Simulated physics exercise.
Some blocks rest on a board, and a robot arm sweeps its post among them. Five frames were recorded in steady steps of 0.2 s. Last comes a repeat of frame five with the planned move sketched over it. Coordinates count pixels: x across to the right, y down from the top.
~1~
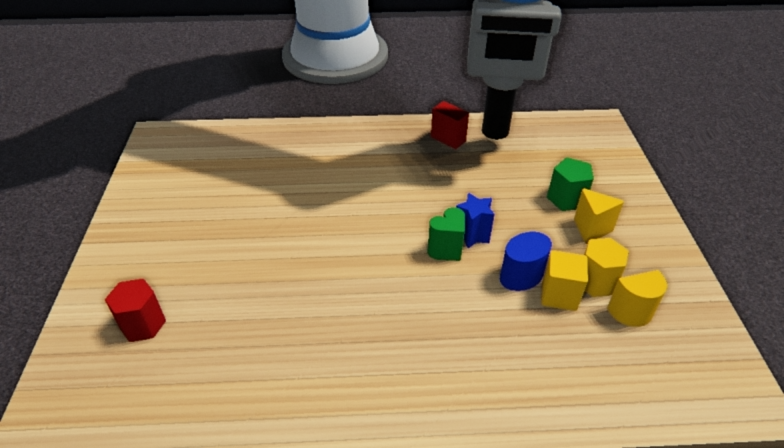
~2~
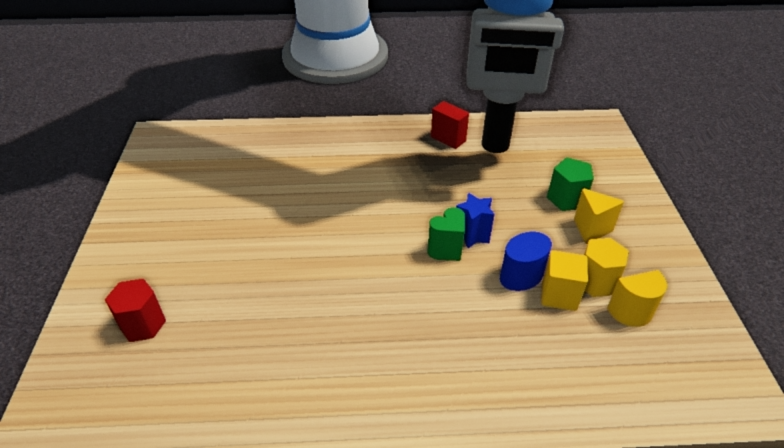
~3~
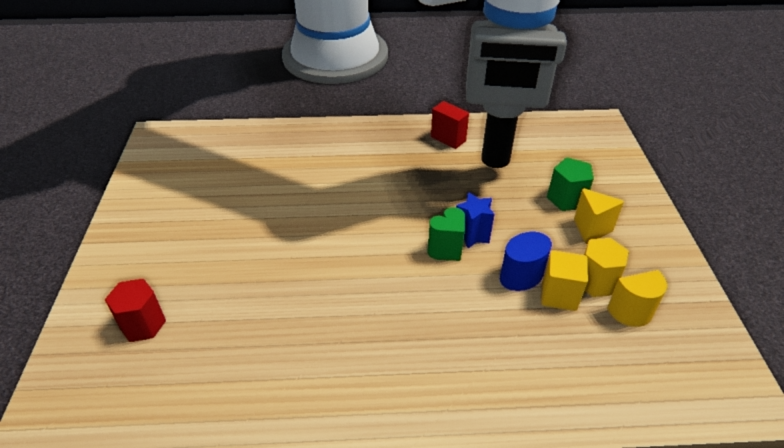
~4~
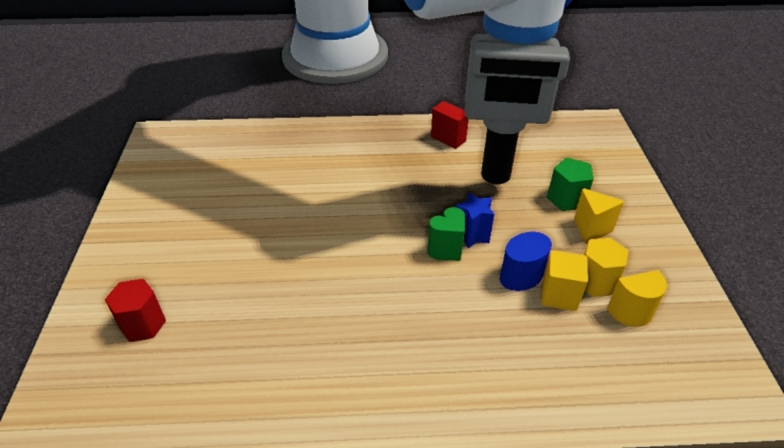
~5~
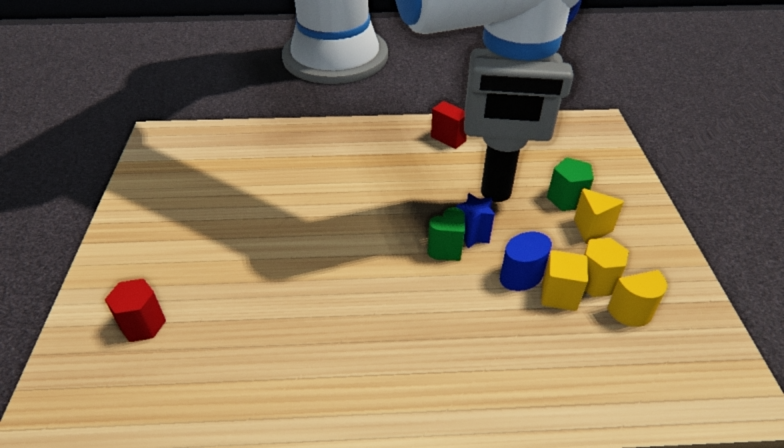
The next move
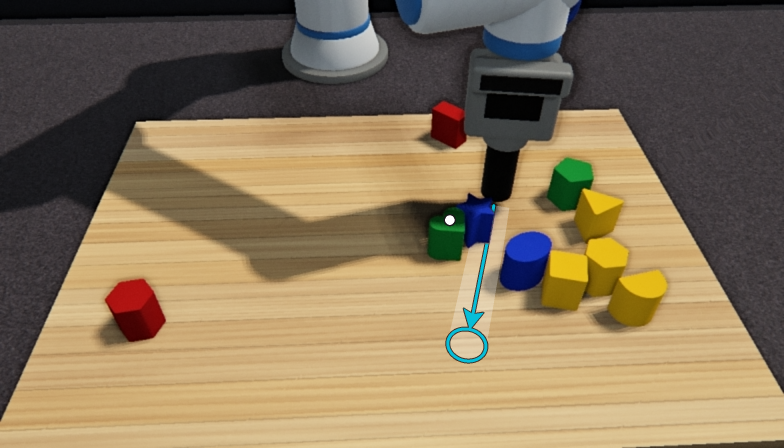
The robot arm moves its black post down the board toward the blue star block.
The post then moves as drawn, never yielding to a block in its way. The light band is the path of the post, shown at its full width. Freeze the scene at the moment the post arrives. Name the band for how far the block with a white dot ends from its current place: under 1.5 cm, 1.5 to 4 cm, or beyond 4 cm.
Medium: 1.5 to 4 cm.
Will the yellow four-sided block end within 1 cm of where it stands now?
Yes, I think so.
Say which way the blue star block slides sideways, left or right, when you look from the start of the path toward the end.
It is displaced to the right.
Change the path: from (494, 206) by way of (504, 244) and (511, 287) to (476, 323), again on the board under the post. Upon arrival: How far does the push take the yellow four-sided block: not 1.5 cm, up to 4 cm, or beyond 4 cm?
The block shifts between 1.5 and 4 cm.
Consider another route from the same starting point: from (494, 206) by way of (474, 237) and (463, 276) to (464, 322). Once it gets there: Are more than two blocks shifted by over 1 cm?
My answer is no.
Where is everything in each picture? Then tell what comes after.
In the first frame, lower end of the post at (495, 132), tops of blocks, green heart at (450, 220), blue star block at (477, 205), blue oval at (529, 246), yellow four-sided block at (569, 265).
In the second frame, post at (495, 145), blocks as before.
In the third frame, post at (496, 160), blocks as before.
In the fourth frame, post at (496, 175), blocks as before.
In the fifth frame, post at (496, 192), green heart at (450, 220), blue star block at (477, 205), blue oval at (529, 246), yellow four-sided block at (569, 265).
The drawn path runs straight from (494, 206) to (467, 345); the dot is on the green heart.
The first path, step by step. One third of the way, post at (489, 233); green heart at (434, 229), turned 15° clockwise; blue star block at (466, 227), turned 40° clockwise.
Two thirds of the way, post at (480, 278); green heart at (423, 233), turned 40° clockwise; blue star block at (451, 250), turned 95° clockwise.
At the end, post at (469, 332); green heart at (423, 233), turned 40° clockwise; blue star block at (451, 251), turned 100° clockwise; blue oval not moved; yellow four-sided block not moved.
